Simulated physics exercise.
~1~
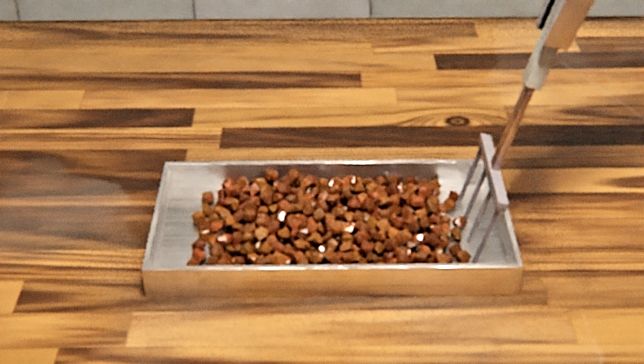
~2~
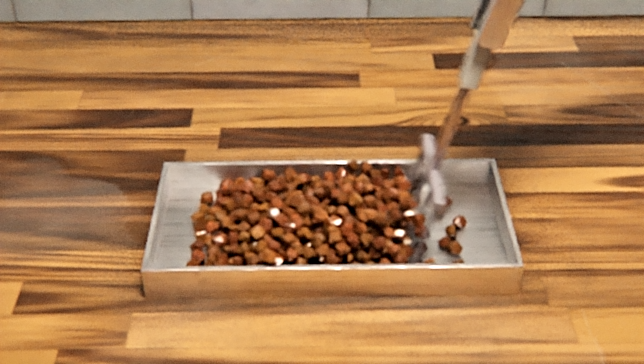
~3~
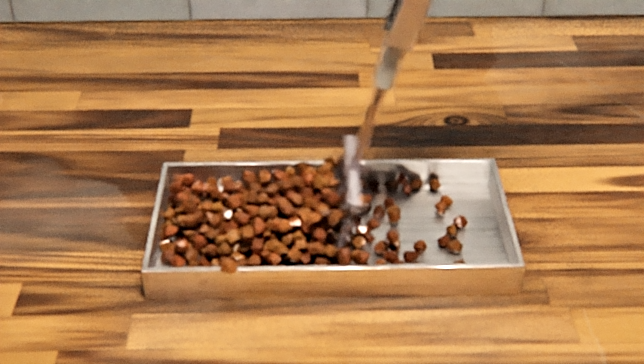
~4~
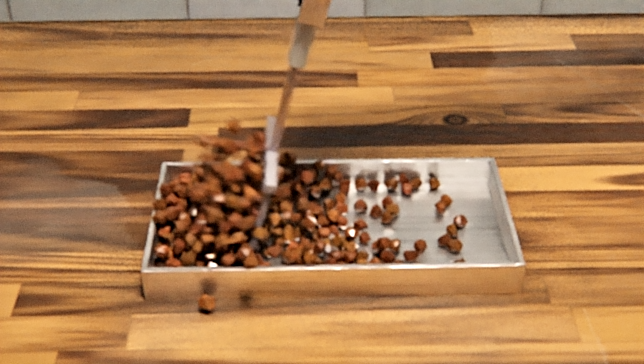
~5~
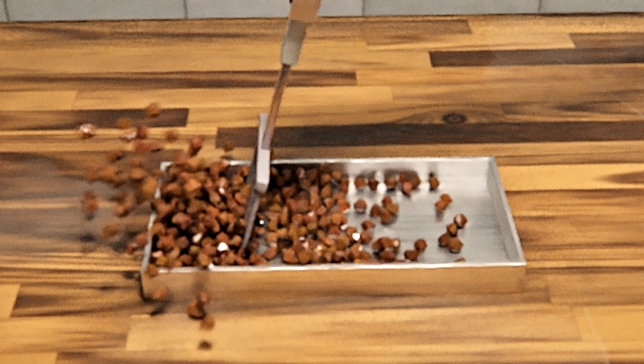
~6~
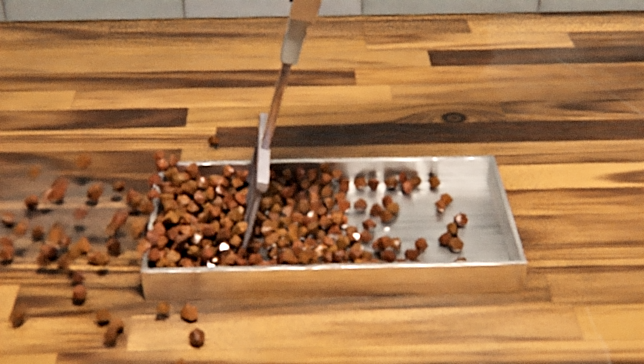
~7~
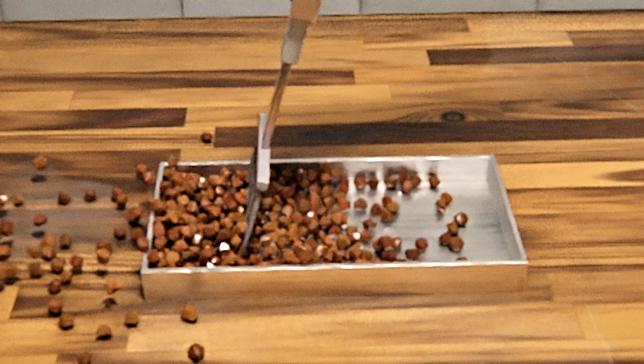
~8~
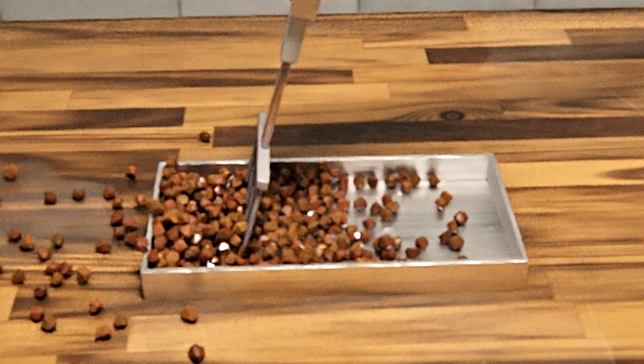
A fork-like tool with thin prongs sweeps left through a heap of brown pellets in a shallow metal tray, pushing many over the left end and some over the front edge, then stops; the spilled pellets scatter across the striped wooden surface while most stay in the tray.
